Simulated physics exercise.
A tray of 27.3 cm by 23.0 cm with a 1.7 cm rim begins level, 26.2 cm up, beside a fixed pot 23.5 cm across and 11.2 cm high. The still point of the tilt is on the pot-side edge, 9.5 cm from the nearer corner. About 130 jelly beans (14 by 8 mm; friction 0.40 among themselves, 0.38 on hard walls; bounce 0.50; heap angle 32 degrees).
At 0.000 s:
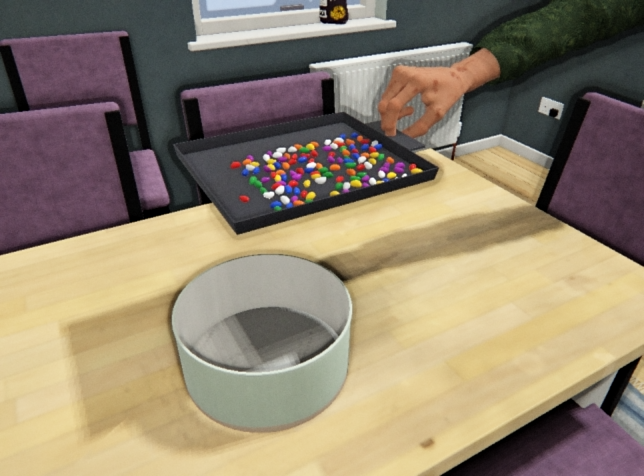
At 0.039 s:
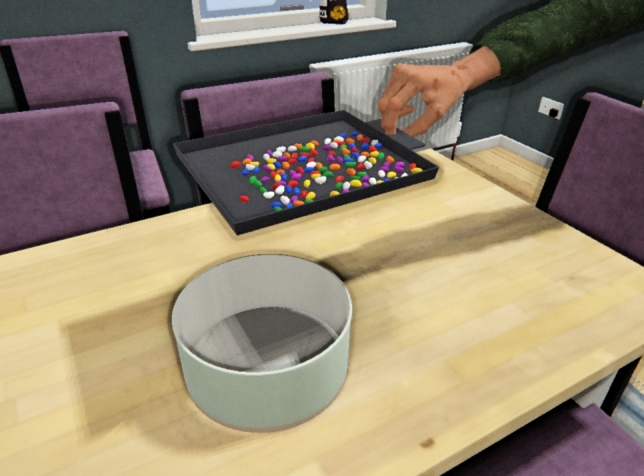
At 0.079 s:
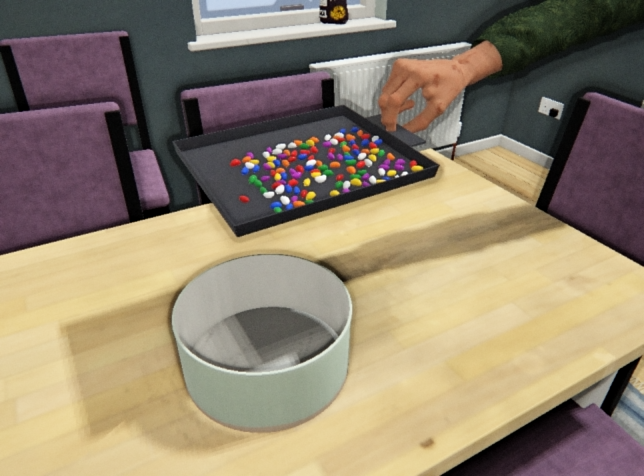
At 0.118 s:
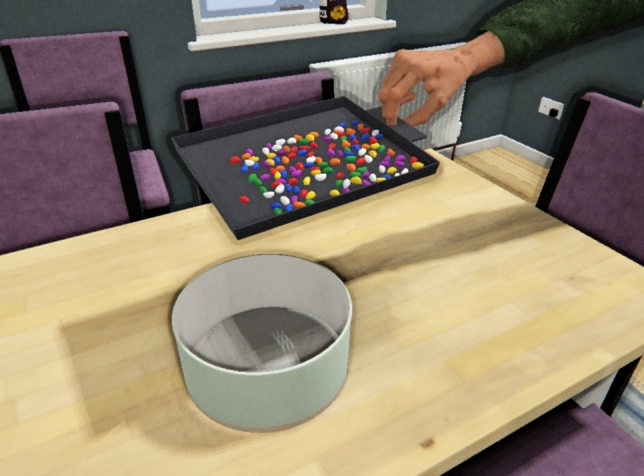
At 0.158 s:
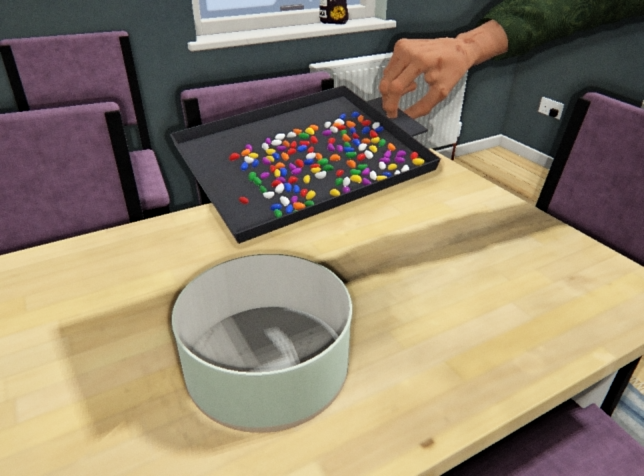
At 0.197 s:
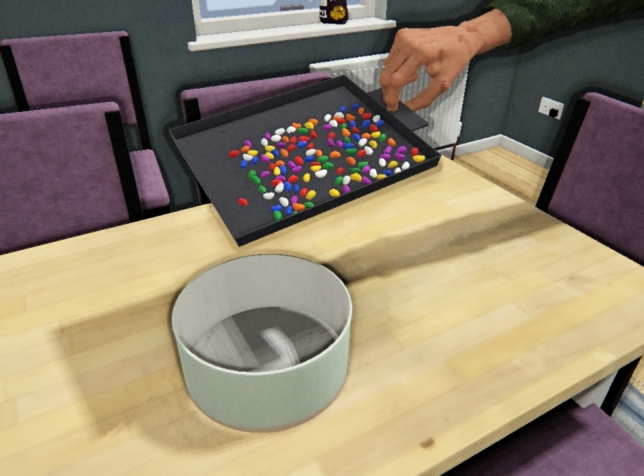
On a wooden dining table, a dark tray of colourful jelly beans sat level behind a pale green pot, then its far side rose slightly as a hand hovered at its back right corner.
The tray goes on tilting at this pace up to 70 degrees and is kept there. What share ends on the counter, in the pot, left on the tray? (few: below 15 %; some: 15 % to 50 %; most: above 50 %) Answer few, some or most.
Counter: Few, pot: Most, tray: Some.
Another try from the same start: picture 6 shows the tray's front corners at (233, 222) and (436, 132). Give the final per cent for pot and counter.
Pot 15, counter 25.
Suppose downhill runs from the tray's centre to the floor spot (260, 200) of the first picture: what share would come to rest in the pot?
About 65 per cent.
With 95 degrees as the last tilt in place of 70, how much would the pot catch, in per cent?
Then about 95 per cent.
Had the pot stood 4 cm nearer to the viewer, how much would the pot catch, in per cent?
It would be near 65 per cent.
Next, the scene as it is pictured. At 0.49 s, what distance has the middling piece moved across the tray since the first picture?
Roughly 5 cm.
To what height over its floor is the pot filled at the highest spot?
Some 1.0 cm.
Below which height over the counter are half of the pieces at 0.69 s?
Some 24 cm.
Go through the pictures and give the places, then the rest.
Tray tilt 0 degrees, front corners at (236, 221) and (436, 167); middle of the pieces at (319, 167); pot at (263, 305), in the first picture.
Tray tilt 1 degrees, front corners at (236, 222) and (436, 166); middle of the pieces at (319, 166), in the second picture.
Tray tilt 2 degrees, front corners at (236, 224) and (436, 165); middle of the pieces at (319, 164), in the third picture.
Tray tilt 6 degrees, front corners at (236, 227) and (437, 162), lowest corner left front; middle of the pieces at (319, 161), in the fourth picture.
Tray tilt 9 degrees, front corners at (237, 232) and (438, 158), lowest corner left front; middle of the pieces at (319, 157), in the fifth picture.
Tray tilt 13 degrees, front corners at (237, 236) and (438, 155), lowest corner left front; middle of the pieces at (319, 153); pot at (263, 305). Its pace works out near 95 degrees a second, in the sixth picture.
After 0.49 s, tilt 41 degrees; the tray holds 100 %, the pot 0 %.
Then, at 0.69 s, tilt 60 degrees; the tray holds 95 %, the pot 0 %.
Then, at 1.00 s, tilt 70 degrees; the tray holds 65 %, the pot 30 %.
In the end, at 2.2 s, counter 0 %, pot 60 %, tray 40 %.
